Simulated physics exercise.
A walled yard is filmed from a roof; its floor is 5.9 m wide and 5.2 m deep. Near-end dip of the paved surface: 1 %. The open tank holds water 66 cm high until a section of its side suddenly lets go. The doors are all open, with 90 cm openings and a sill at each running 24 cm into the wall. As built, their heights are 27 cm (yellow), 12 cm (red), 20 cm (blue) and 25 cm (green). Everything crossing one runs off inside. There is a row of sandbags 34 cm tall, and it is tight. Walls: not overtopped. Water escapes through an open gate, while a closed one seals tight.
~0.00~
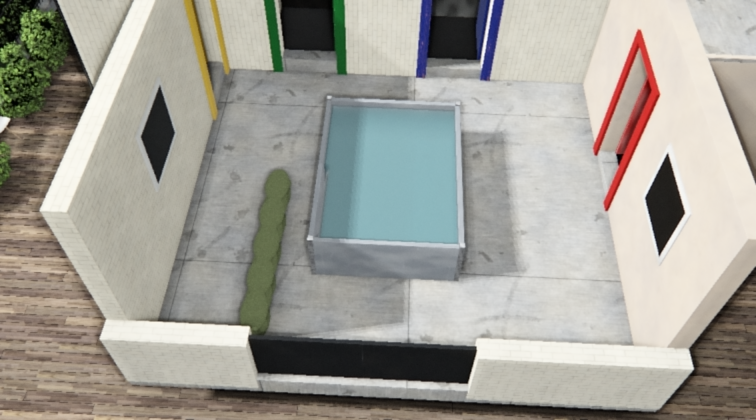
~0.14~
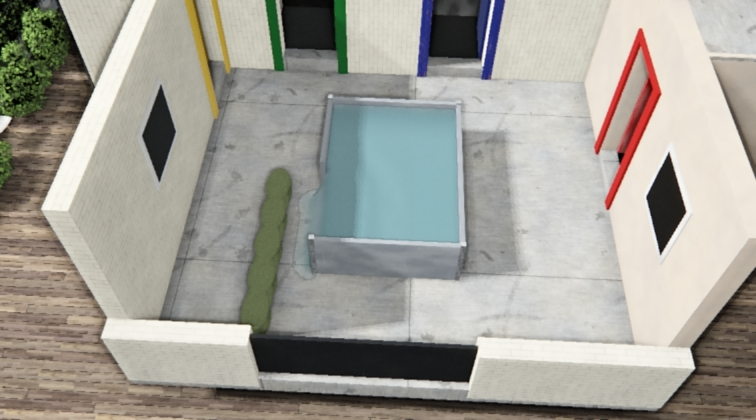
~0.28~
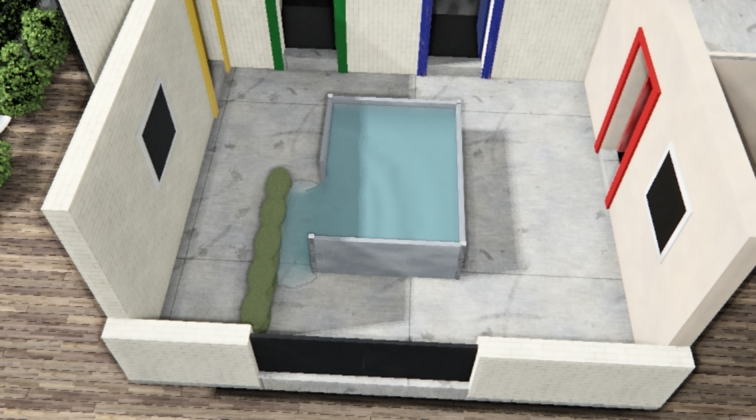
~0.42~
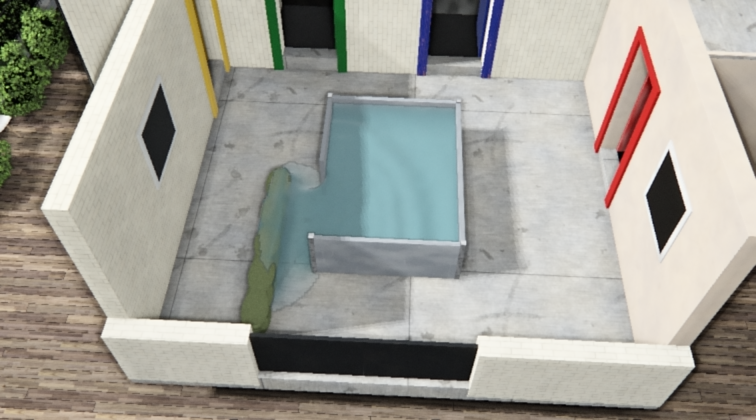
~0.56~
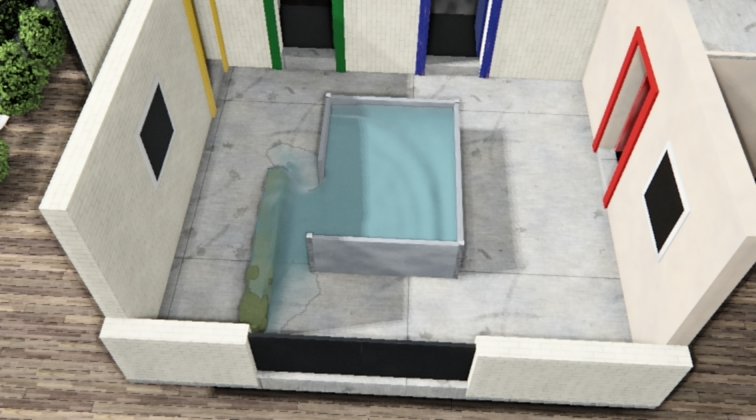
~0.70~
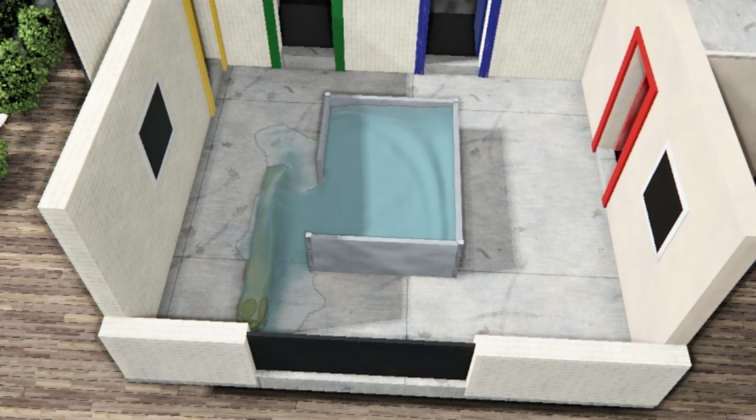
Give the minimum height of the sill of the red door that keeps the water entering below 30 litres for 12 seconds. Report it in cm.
Minimum height: About 6.5 cm.
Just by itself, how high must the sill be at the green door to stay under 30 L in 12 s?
At green, about 17 cm.
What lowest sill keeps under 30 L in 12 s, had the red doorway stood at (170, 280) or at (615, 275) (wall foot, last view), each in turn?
11.5 and 9.0 cm.
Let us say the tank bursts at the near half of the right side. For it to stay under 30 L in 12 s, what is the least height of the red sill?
Then 16 cm.
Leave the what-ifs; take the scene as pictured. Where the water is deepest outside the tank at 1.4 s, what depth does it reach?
About 55 cm.
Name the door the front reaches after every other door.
That would be the red door.
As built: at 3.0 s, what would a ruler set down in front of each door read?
Depth (cm): Yellow 20 / red 0 / blue 2 / green 20.
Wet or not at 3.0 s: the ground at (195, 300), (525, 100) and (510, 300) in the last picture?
In order: Soaked, untouched, soaked.
After 1.4 s water covers 40 % of the floor, deepest (55 cm) near (284, 246); it has not reached the red door.
After 3.0 s water covers 60 % of the floor, deepest (34 cm) near (298, 247); it has not reached the red door.
After 12.0 s water covers 95 % of the floor, deepest (16 cm) near (613, 375); 11 cm at the red door, 0 litres in over its 12 cm sill.
At the red door as built, the water arrived by 3.7 s and peaked near 12 cm at 8.2 s.
Run again over the same 12 s with other heights there, 38 litres in over 6 cm, 16 litres over 8 cm. The limit of 30 litres is kept from about 6.5 cm up.
